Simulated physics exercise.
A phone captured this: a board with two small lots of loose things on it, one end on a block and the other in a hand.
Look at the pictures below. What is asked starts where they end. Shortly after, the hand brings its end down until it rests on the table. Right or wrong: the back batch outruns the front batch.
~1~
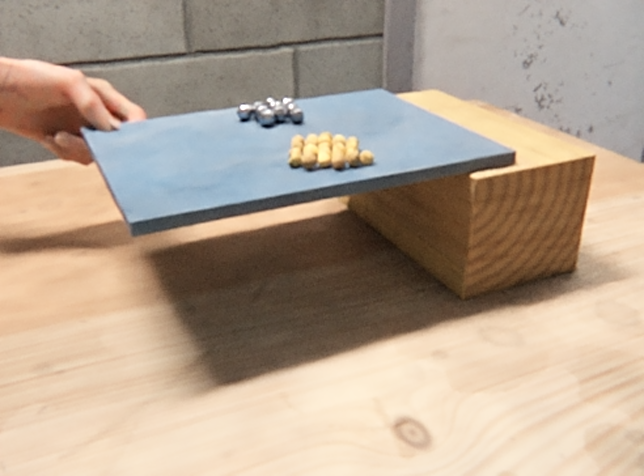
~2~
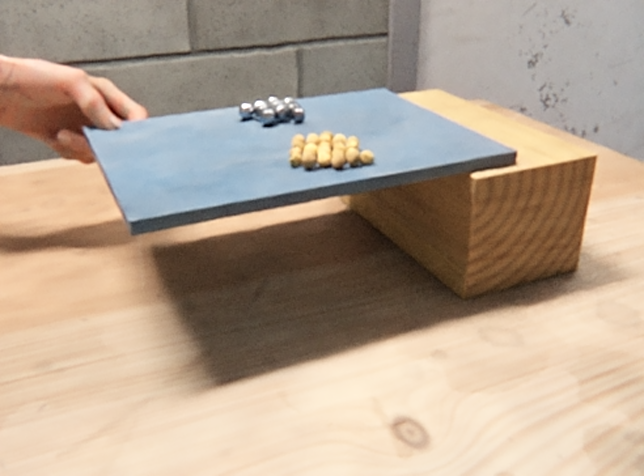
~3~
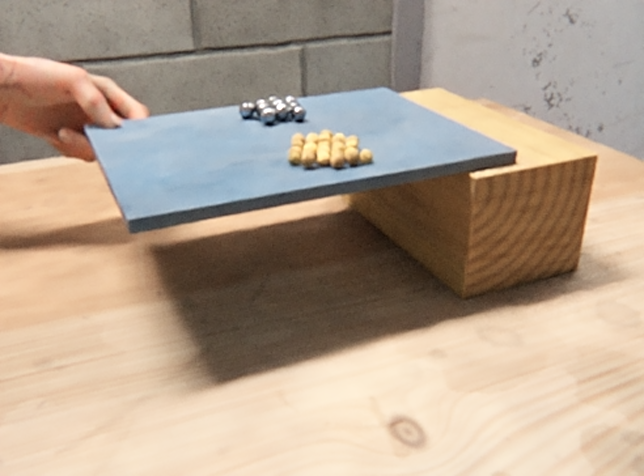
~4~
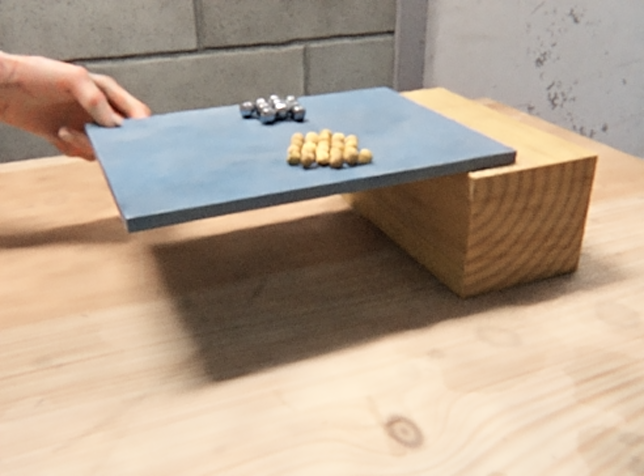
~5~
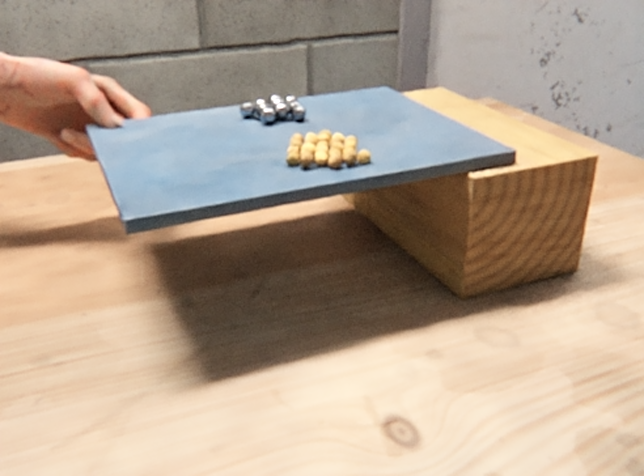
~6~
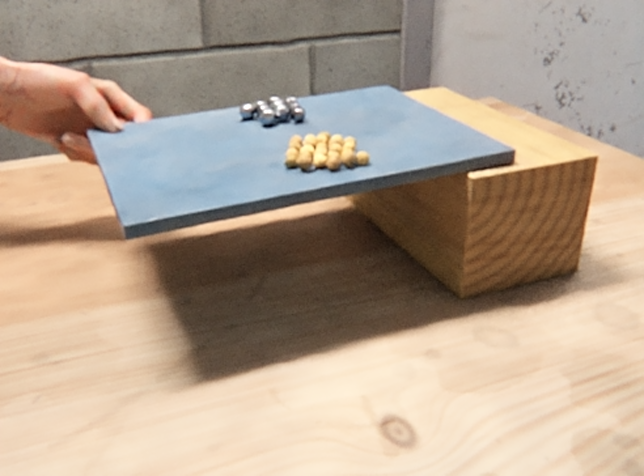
Right.
Then, 0.42 s on from there, board sloping at 12°; near batch the whole lot still on the board; far batch the whole lot still on the board.
Then, 0.86 s on from there, board sloping at 23°; near batch the whole lot still on the board; far batch mostly less than half a board's length out.
Then, 1.39 s on from there, board resting at 25°; near batch mostly less than half a board's length out; far batch mostly one to two board lengths out.
In the end, board resting at 25°; near batch mostly less than half a board's length out; far batch mostly more than two board lengths out, near two thirds gone off the table; the far batch has gone farther.
